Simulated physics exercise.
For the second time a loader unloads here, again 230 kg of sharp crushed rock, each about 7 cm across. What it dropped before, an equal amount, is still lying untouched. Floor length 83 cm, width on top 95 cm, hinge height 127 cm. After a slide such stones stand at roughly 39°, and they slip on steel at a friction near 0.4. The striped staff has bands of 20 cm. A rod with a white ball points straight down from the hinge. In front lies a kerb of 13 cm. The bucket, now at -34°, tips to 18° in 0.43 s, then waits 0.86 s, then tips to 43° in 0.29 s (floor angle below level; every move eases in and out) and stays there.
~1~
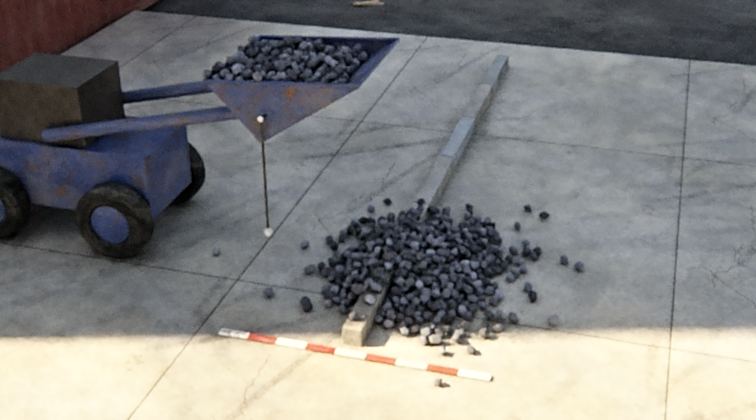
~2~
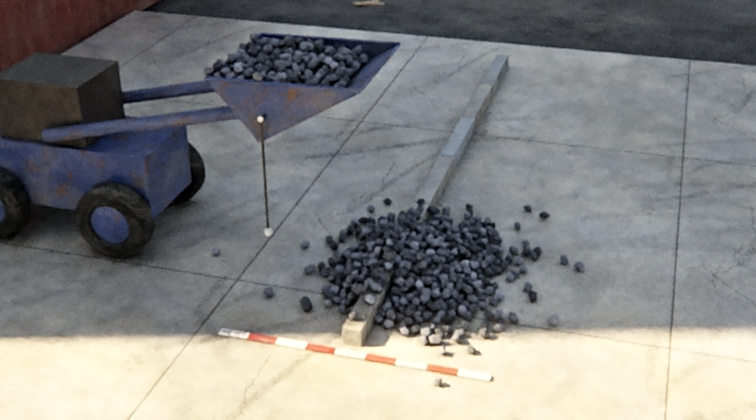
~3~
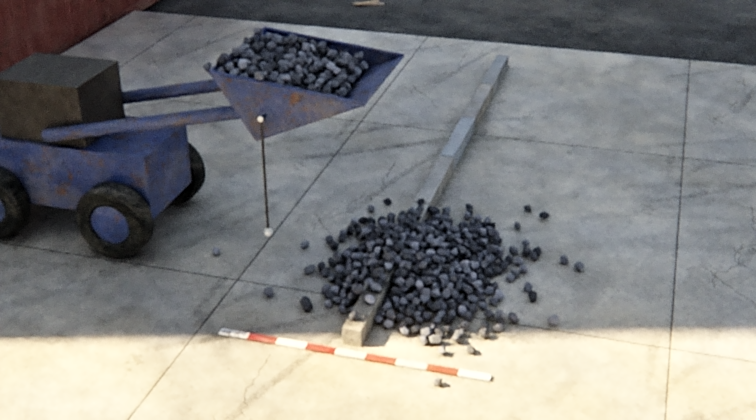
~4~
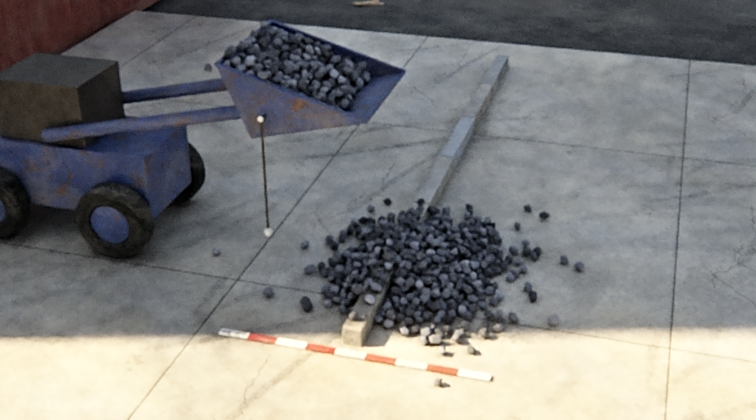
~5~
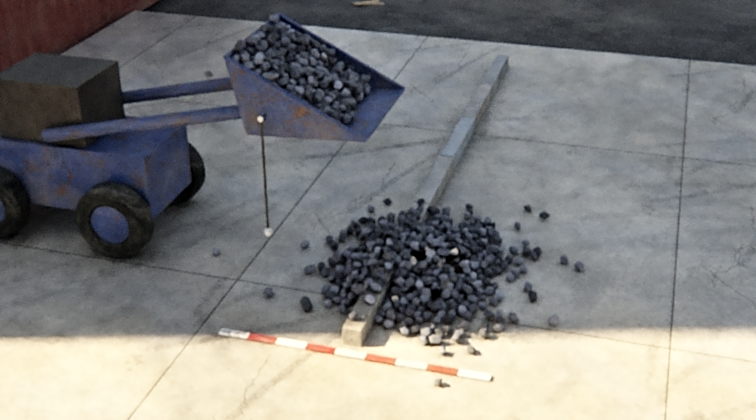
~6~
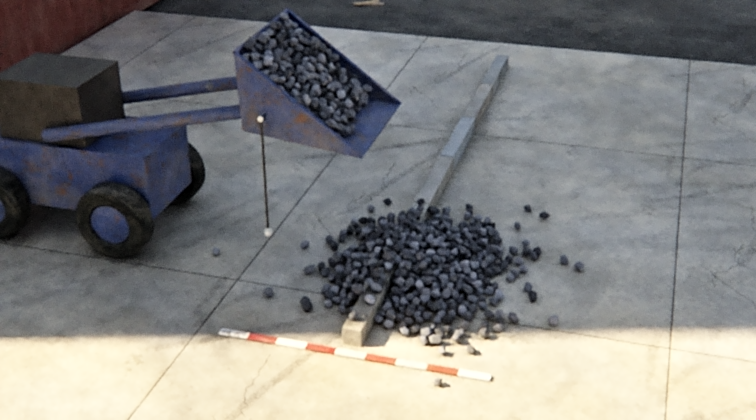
A blue loader stood with its raised bucket full of dark stones, and the bucket slowly tilted forward, its lip dipping toward the right, while the stone pile lying across a long kerb stayed still.
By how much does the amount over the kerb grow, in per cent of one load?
Roughly 41 per cent of a load more.
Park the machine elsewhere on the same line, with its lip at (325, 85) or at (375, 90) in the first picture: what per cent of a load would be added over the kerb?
Near 10 per cent from the first place, 65 from the second.
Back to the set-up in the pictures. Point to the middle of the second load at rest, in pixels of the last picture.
Their middle is at about (393, 241).
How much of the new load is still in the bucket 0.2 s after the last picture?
It holds some 100 per cent.
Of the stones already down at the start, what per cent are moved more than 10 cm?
Roughly 0 per cent of them.
Then, 0.1 s after the last picture the floor is at 17°; in per cent of one load, 100 in the bucket, 33 on this side of the kerb, 67 over the kerb; the foremost stones are at (543, 281).
Then, 0.2 s after the last picture the floor is at 18°; in per cent of one load, 100 in the bucket, 33 on this side of the kerb, 67 over the kerb; the foremost stones are at (543, 281).
Then, 1.7 s after the last picture the floor is at 43°; in per cent of one load, 12 in the bucket, 92 on this side of the kerb, 96 over the kerb; the foremost stones are at (558, 277).
Then, 4.1 s after the last picture the floor is at 43°; in per cent of one load, 0 in the bucket, 92 on this side of the kerb, 108 over the kerb; the foremost stones are at (563, 286). Net gain over the kerb, 41.
